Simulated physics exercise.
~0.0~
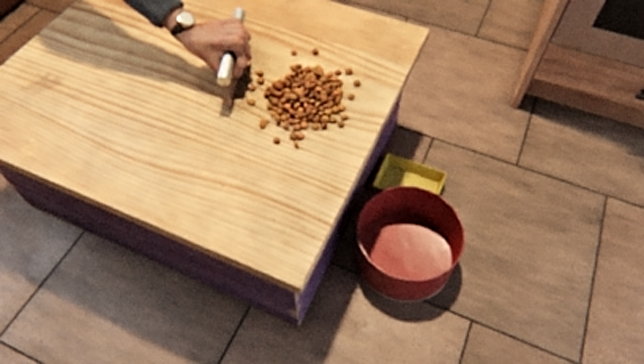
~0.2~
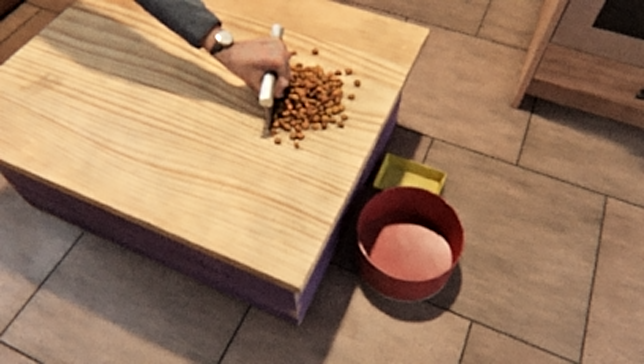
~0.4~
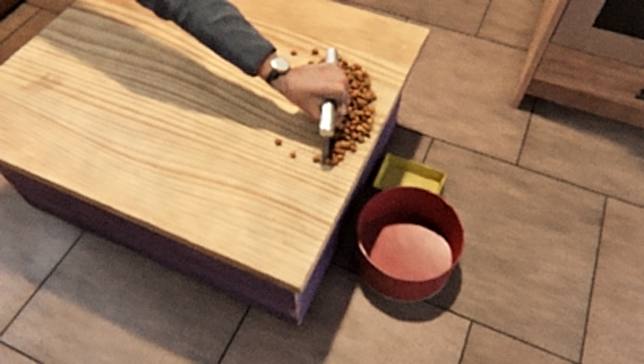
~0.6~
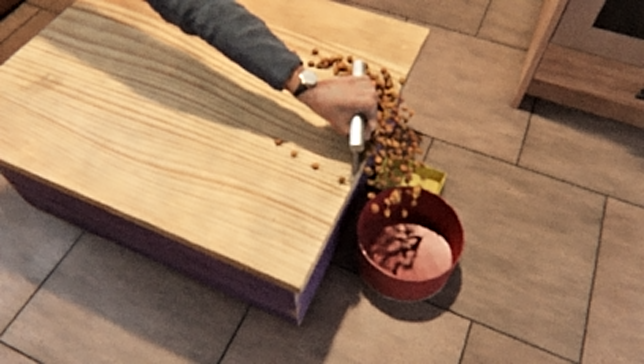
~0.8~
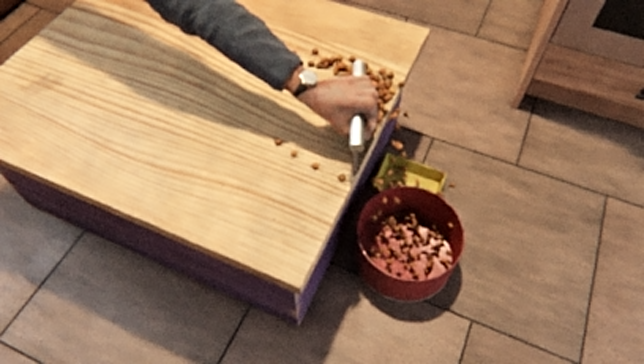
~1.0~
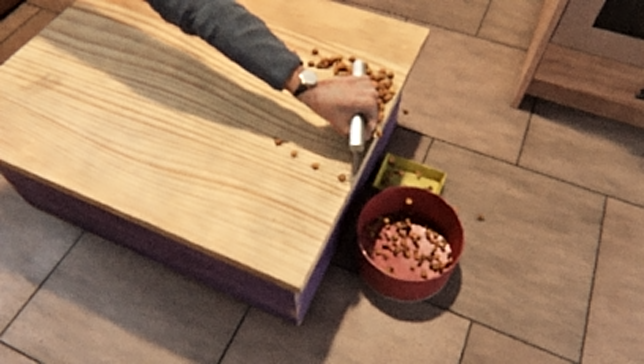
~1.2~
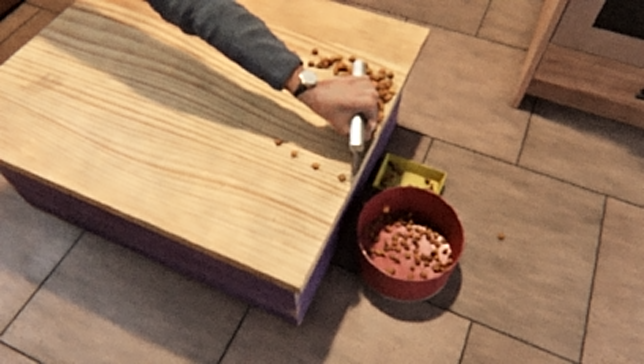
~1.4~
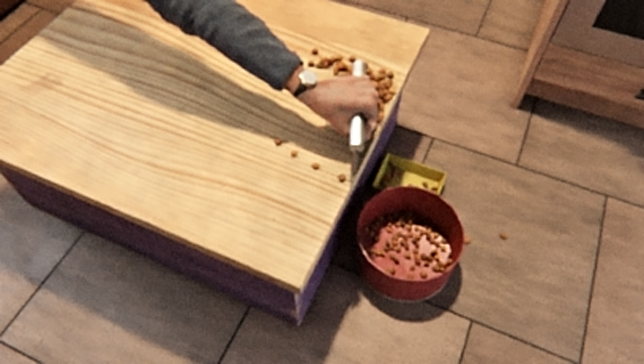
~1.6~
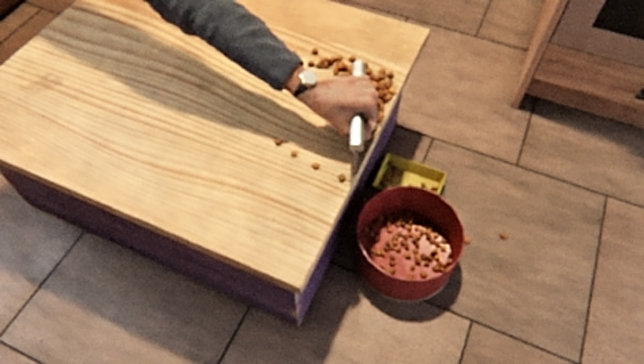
A hand in a dark grey sleeve, wearing a watch, grips a white-handled scraper beside a loose pile of brown kibble on a pale wooden tabletop, seen from above at an angle. On the tiled floor to the right sit a red pot and, just behind it, a small yellow tin. The hand pushes the kibble right and slightly down toward the table's edge, then stops there. Pieces pour over, many landing in the red pot, some in the tin, and a few missing both. At the end, a large share remains on top around the still hand.
